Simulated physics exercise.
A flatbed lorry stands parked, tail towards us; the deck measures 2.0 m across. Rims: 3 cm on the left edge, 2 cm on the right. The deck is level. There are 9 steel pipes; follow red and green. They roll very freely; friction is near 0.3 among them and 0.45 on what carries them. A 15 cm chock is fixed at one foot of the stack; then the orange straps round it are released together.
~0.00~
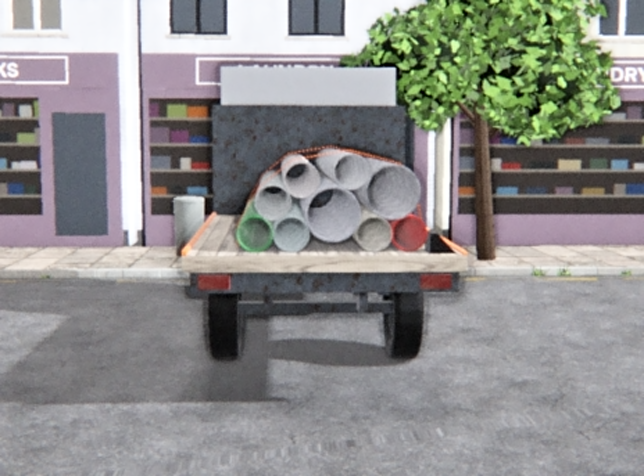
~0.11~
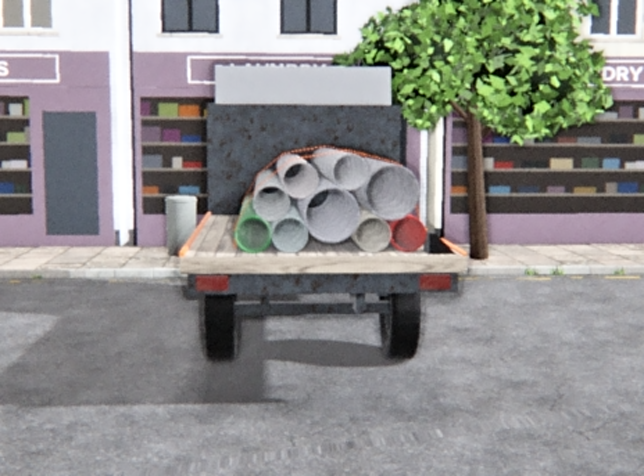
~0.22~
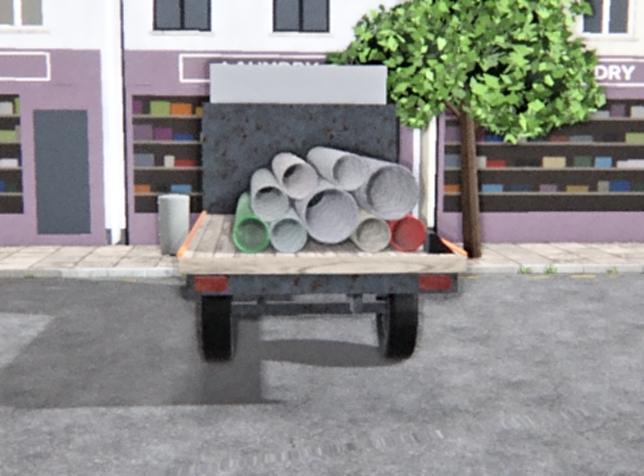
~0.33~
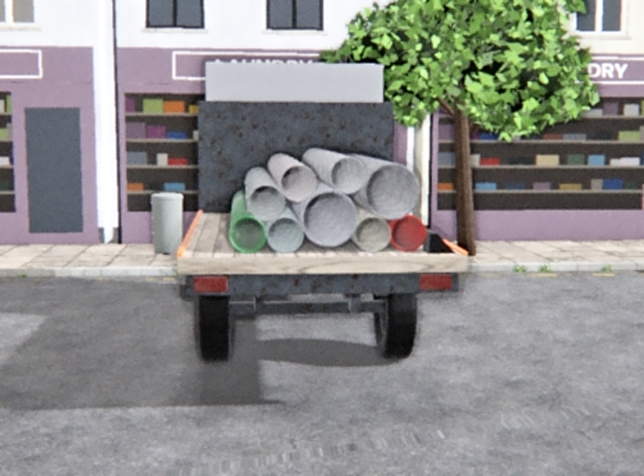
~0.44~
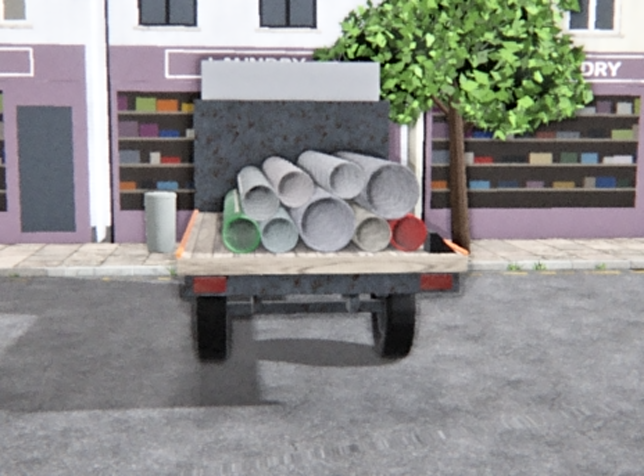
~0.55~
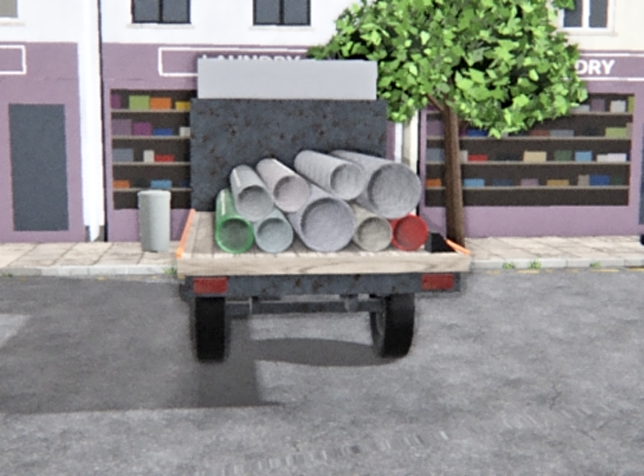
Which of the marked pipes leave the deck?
The red pipe is still aboard, the green ends on the ground.
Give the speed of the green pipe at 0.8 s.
About 0.6 m/s.
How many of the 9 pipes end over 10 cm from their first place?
The count is 6.
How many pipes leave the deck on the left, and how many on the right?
On the left 1, on the right 0.
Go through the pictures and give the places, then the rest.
Red (410, 234), green (255, 234); straps tight; chock at (433, 243); the deck is level; 4 of the 9 lie on the deck itself, in the first picture.
Red (409, 235), green (253, 235); straps on, in the second picture.
Red (408, 235), green (251, 235); no straps, in the third picture.
Red (409, 234), green (248, 235); no straps, in the fourth picture.
Red (409, 234), green (242, 235); no straps, in the fifth picture.
Red (410, 233), green (235, 235); no straps; chock at (434, 242), in the sixth picture.
By 0.8 s, red is on the deck, 40 cm from the right edge; green is on the deck, 25 cm from the left edge, rolling left; 0 off so far.
By 1.0 s, green is on the deck, 10 cm from the left edge, rolling left; as before, red; 0 off so far.
By 1.3 s, green is on the deck, 5 cm from the left edge, rolling left; as before, red; 0 off so far.
By 1.5 s, green is dropping off the left side; as before, red; 1 off so far.
Finally (3.8 s), red is on the deck, 40 cm from the right edge; green is down on the left; 1 off so far.
